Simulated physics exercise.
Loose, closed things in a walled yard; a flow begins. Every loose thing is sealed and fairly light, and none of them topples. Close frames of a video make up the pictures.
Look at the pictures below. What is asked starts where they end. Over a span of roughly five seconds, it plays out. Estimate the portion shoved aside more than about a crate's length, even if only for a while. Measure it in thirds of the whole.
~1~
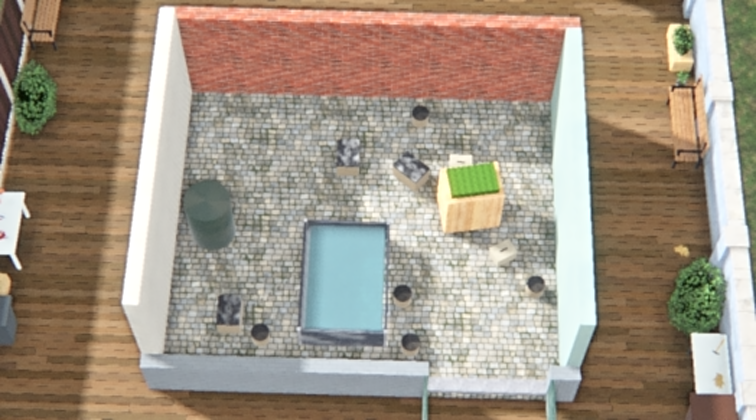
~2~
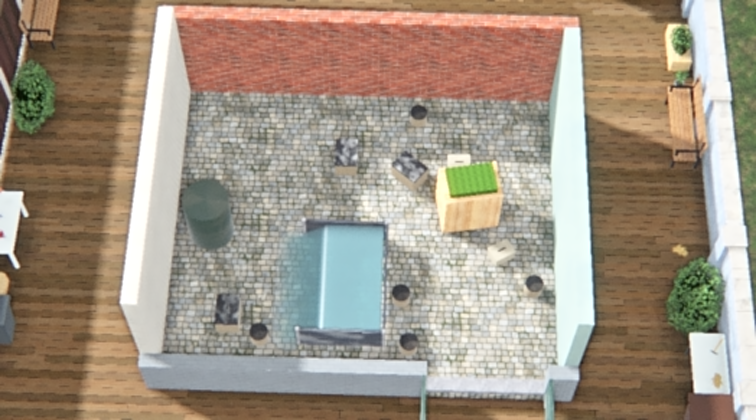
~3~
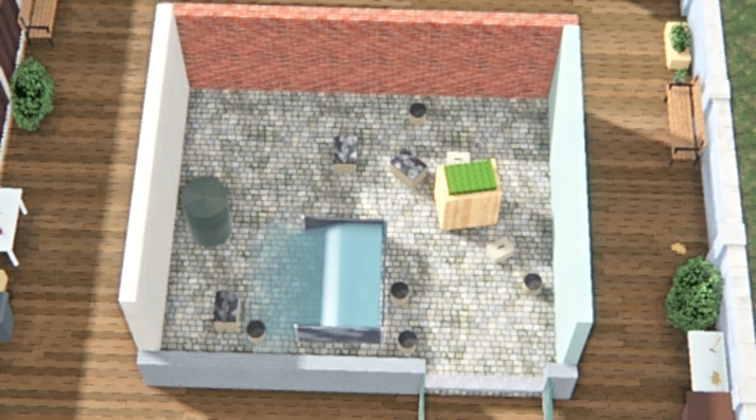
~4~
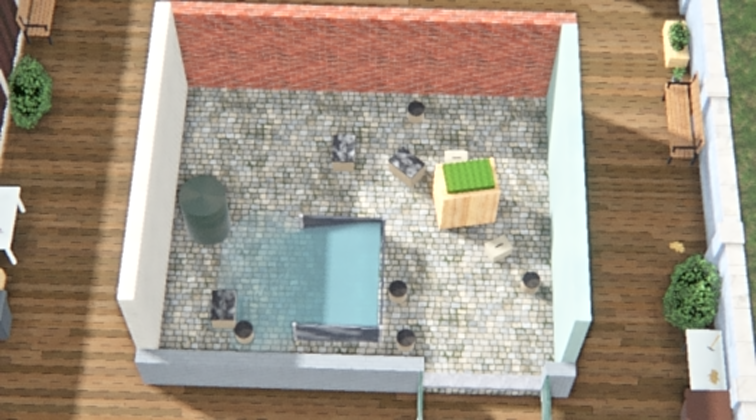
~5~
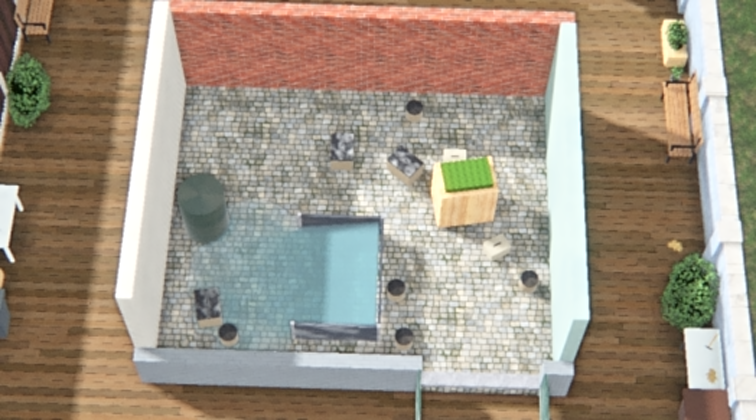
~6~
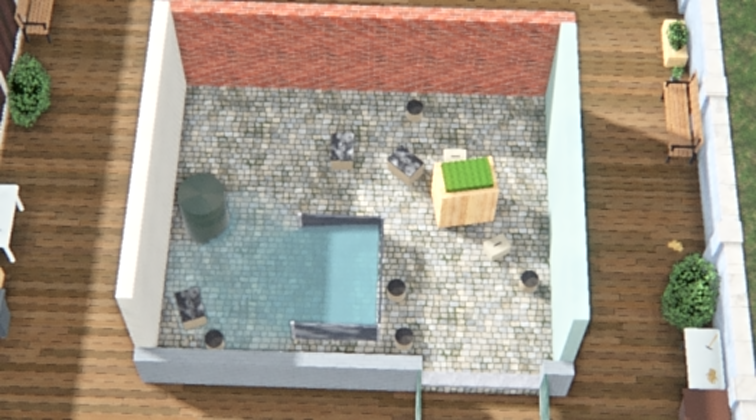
The share is under a third of the whole.
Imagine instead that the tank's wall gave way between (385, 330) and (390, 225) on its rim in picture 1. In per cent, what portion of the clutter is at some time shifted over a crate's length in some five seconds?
Roughly 40 %.
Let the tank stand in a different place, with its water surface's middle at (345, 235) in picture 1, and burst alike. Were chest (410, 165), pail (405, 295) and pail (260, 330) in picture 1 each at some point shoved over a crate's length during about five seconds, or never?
Well, the first one didn't get far, the second didn't get far, and the third got driven a long way.
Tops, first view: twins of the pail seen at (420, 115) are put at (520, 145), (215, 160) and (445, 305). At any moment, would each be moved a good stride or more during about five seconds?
The first sits tight, the second travels far, the third sits tight.
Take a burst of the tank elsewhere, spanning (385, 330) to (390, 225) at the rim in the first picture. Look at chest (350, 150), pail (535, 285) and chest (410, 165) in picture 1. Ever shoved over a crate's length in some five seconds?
Never got that far, got that far, never got that far.
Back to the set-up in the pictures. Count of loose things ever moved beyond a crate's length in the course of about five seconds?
That gives 2.
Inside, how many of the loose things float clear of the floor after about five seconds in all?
Count: 1.
A moment on, 2 of 10 are well off their spots; 0 afloat.
Next, 2 of 10 are well off their spots; 2 afloat.
Later, 1 of 10 are well off their spots; 2 afloat.
In the end, 2 of 10 are well off their spots, and 2 have been at some point; 1 afloat.
